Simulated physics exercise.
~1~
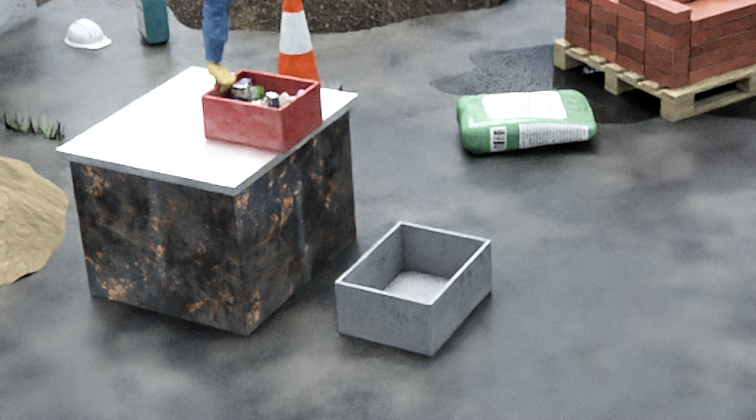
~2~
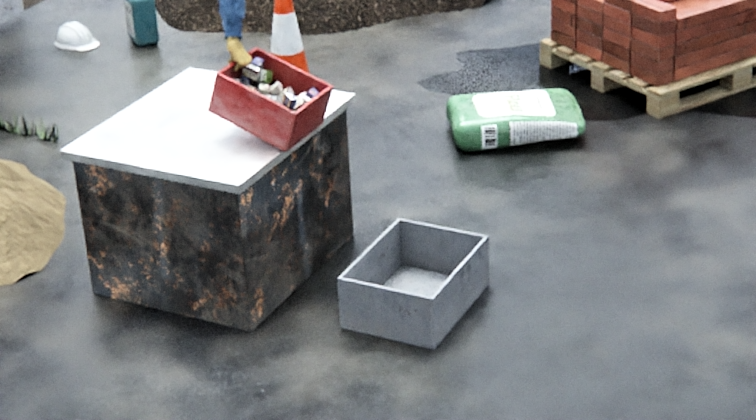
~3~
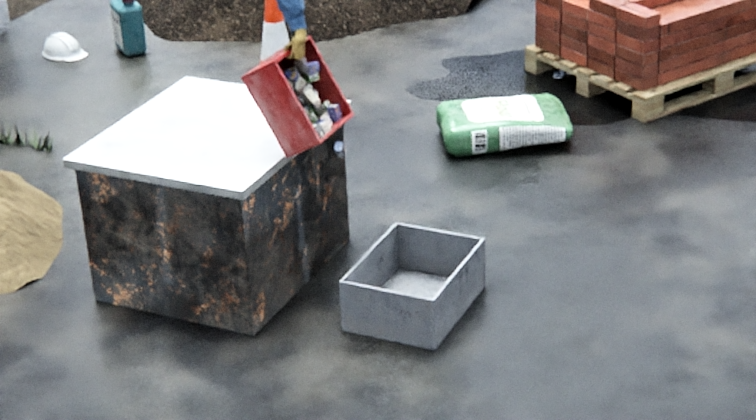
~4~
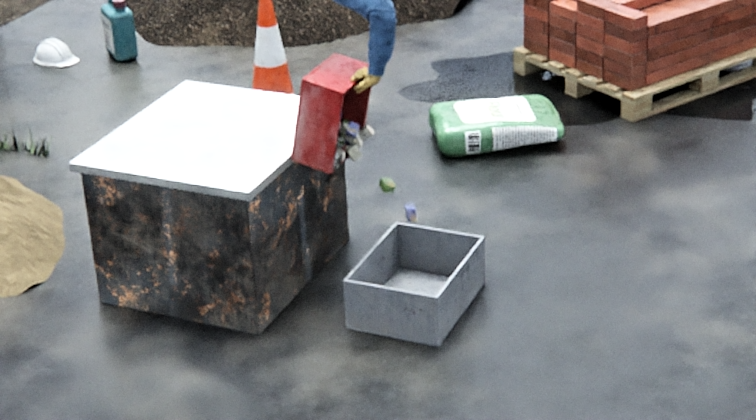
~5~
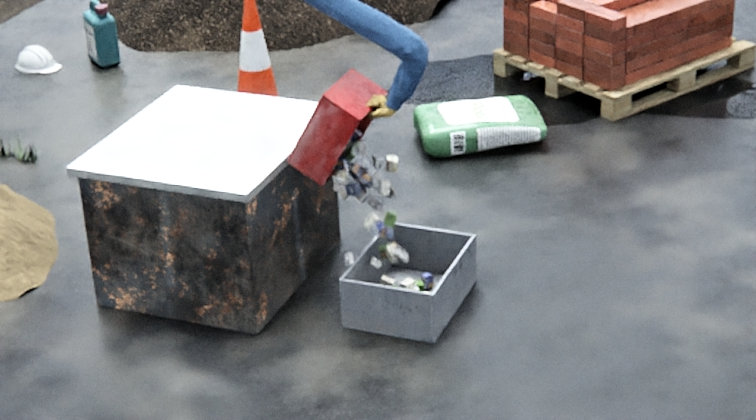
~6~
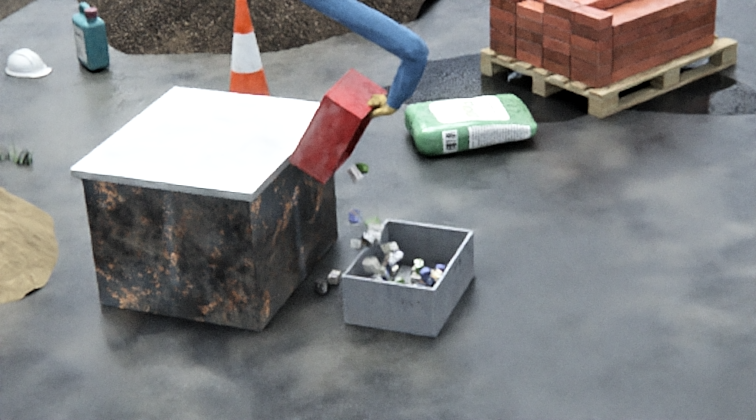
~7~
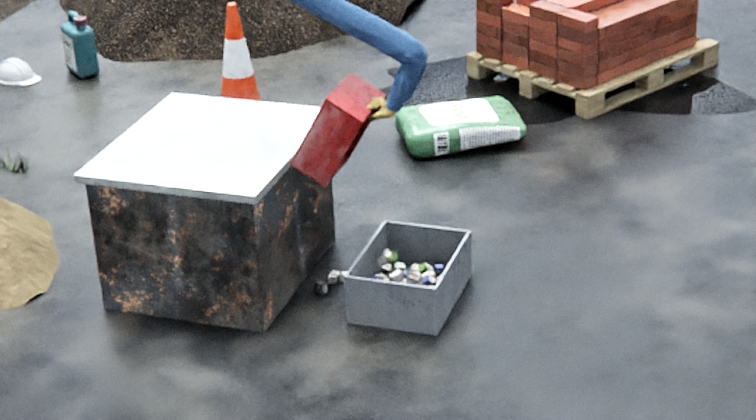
A red box full of small cartons sits on the white top of a dark, rust-stained bench in a paved work yard, seen from above, with a grey tub on the ground to the right. Behind stand an orange and white cone, a green and white sack and bricks on a pallet. A blue-sleeved arm with a yellowish glove tips the box steadily rightward over the bench edge. A few cartons drop first, then a thick stream pours down. The box stops, tilted well past upright, and most cartons lie in the tub, with a few on the ground beside it.
